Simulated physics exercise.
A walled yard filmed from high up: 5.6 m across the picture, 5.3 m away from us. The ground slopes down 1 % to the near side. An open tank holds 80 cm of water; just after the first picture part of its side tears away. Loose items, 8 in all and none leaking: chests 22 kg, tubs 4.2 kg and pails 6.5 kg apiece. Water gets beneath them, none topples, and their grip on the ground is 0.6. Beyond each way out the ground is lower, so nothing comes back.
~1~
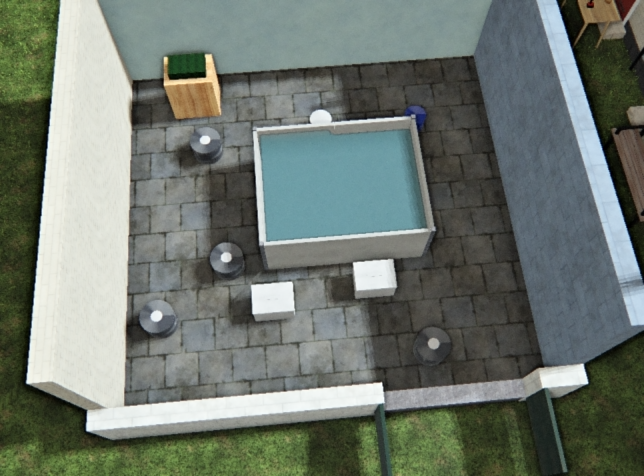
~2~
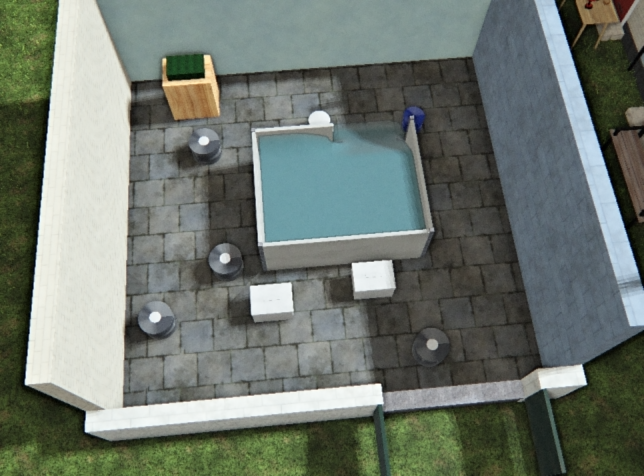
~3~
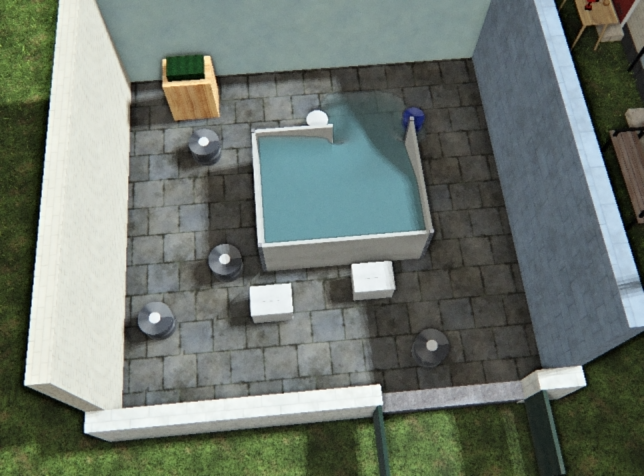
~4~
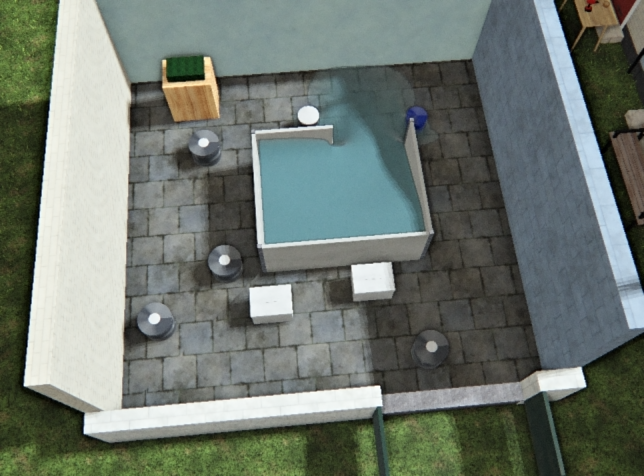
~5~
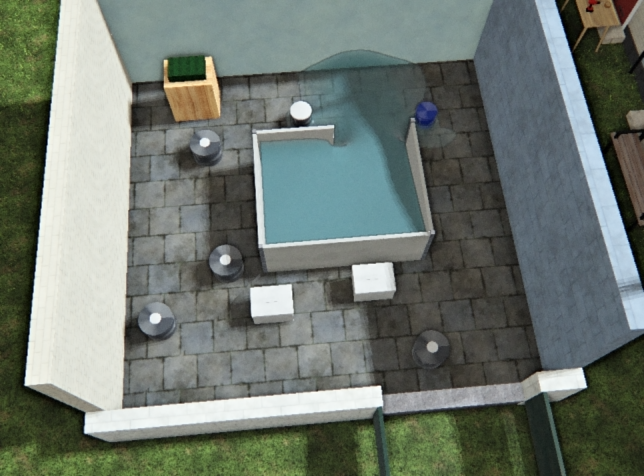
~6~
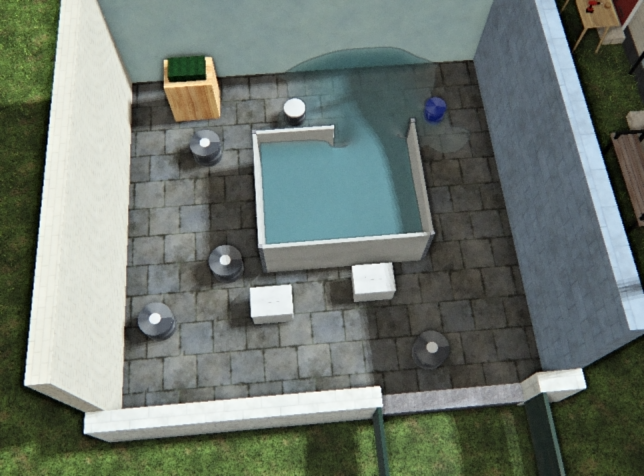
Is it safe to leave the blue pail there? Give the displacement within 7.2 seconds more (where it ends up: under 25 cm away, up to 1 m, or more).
Blue pail ends far away.
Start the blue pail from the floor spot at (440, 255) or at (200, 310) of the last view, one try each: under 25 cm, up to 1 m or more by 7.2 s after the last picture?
In that order: It travels far; it travels far.
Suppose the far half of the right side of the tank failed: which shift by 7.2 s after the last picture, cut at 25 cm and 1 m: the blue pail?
Then the blue pail barely shifts.
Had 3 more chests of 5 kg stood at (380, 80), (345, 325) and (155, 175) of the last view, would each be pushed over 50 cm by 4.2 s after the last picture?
In that order: Over, under, past it.
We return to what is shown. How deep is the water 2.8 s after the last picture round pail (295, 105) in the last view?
About 3 cm.
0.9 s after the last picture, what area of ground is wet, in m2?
About 10.0 m2.
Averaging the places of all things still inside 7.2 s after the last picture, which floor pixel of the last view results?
Around (299, 293).
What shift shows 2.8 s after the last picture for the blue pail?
Roughly 80 cm by then.
Then, 0.9 s after the last picture the blue pail is near (465, 108), 0.8 m from its start, aground; 0 of 8 are out; 0 afloat.
Then, 2.8 s after the last picture the blue pail is near (424, 168), 0.9 m from its start, aground; 1 of 8 are out; 1 afloat.
Then, 4.8 s after the last picture the blue pail is near (454, 327), 3.3 m from its start, aground; 1 of 8 are out; 3 afloat.
Then, 7.2 s after the last picture the blue pail has gone out; 2 of 8 are out; 3 afloat.
